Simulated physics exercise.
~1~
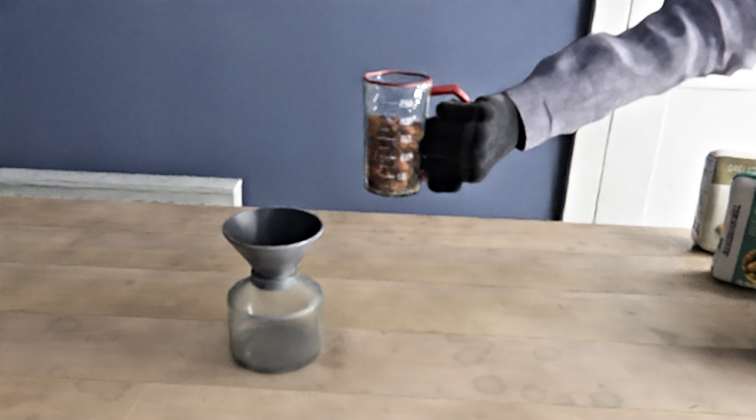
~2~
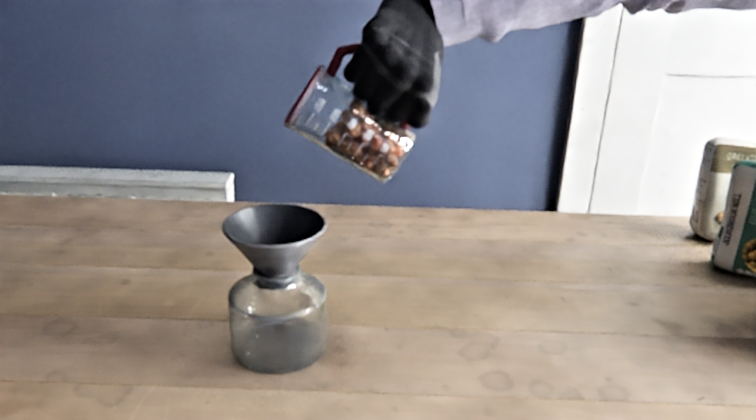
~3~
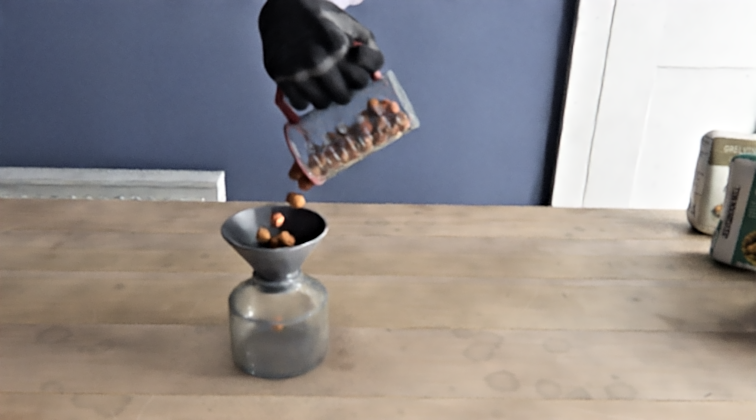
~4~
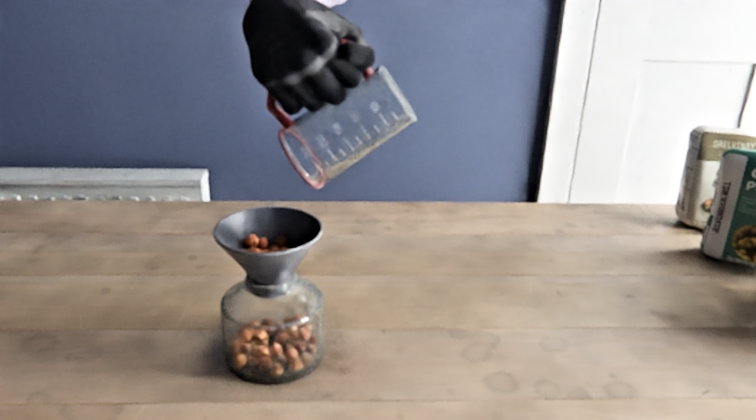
On a wooden table, a gloved hand pours hazelnuts through a funnel, leaving some in it.
